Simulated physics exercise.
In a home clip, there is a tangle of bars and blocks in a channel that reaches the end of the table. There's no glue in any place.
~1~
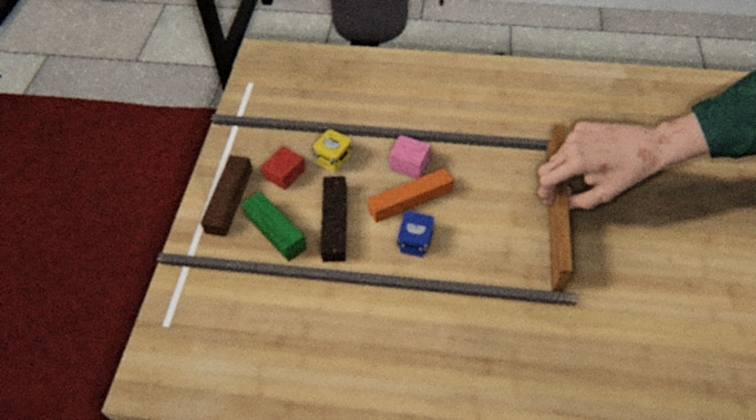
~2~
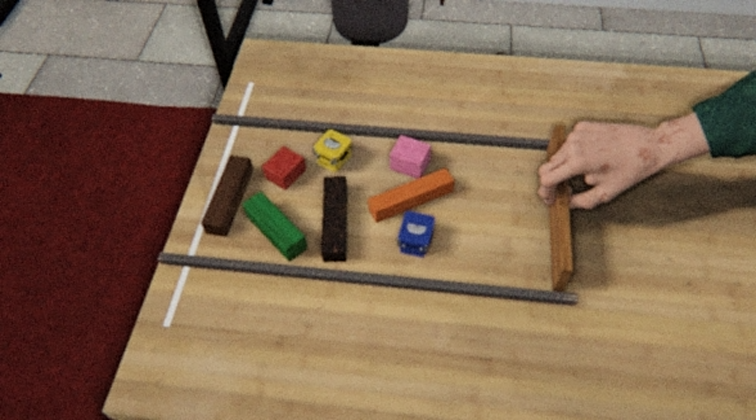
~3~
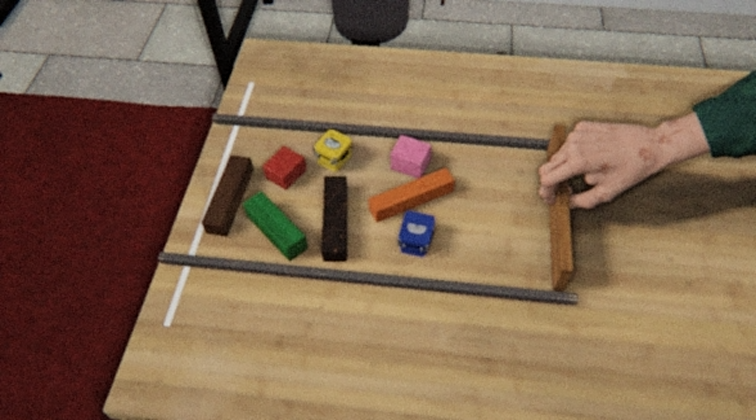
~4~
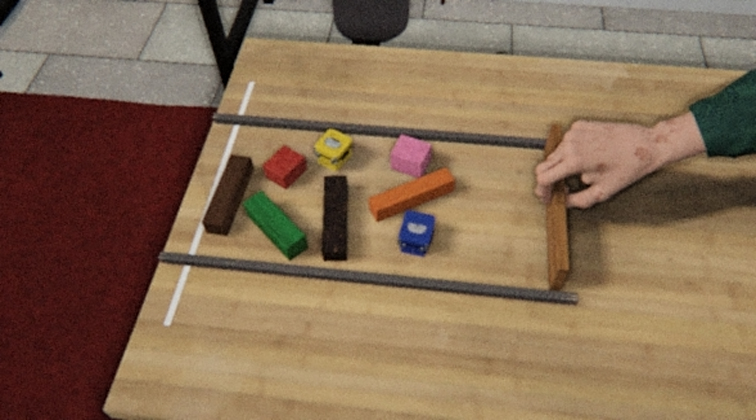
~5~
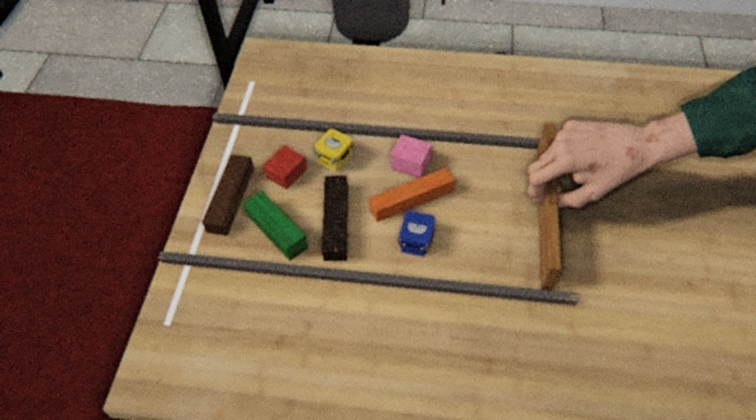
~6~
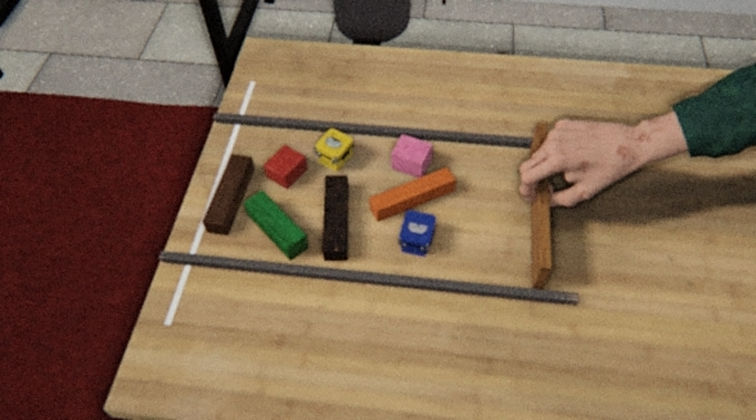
In this clip, a hand holds a wooden board upright at the right end of two dark rails on a table, then slides it slightly left, while the coloured blocks and bars between the rails show no clear movement.
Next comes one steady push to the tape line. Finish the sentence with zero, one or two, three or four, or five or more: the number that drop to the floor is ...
The number that drop to the floor is five or more.
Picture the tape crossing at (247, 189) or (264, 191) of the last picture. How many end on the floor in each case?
First try 2, second try 1.
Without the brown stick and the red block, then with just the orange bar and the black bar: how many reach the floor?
The first removal gives 3, the second gives 3.
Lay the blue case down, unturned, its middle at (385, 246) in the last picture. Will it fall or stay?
It stays put.
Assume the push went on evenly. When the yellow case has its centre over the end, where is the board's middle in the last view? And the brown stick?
About (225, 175), and (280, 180) for the other.
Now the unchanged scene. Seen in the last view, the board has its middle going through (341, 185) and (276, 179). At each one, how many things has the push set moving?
In order, the tallies are 8 and 8.
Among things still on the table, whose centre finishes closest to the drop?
Looking at the middles, it's the orange bar.
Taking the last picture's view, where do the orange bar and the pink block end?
Final pixels, roughly: (194, 173) for the first, (219, 128) for the other.
Soon after, none off yet; brown stick at rest near (230, 193); red block at rest near (286, 167); green stick at rest near (276, 225).
After that, none off yet; brown stick displaced a little near (208, 186); red block displaced about its own width near (264, 177); green stick displaced about its own width near (225, 223).
In the end, the number that fall off is five or more; gone, black bar, yellow case, green stick, red block and brown stick.
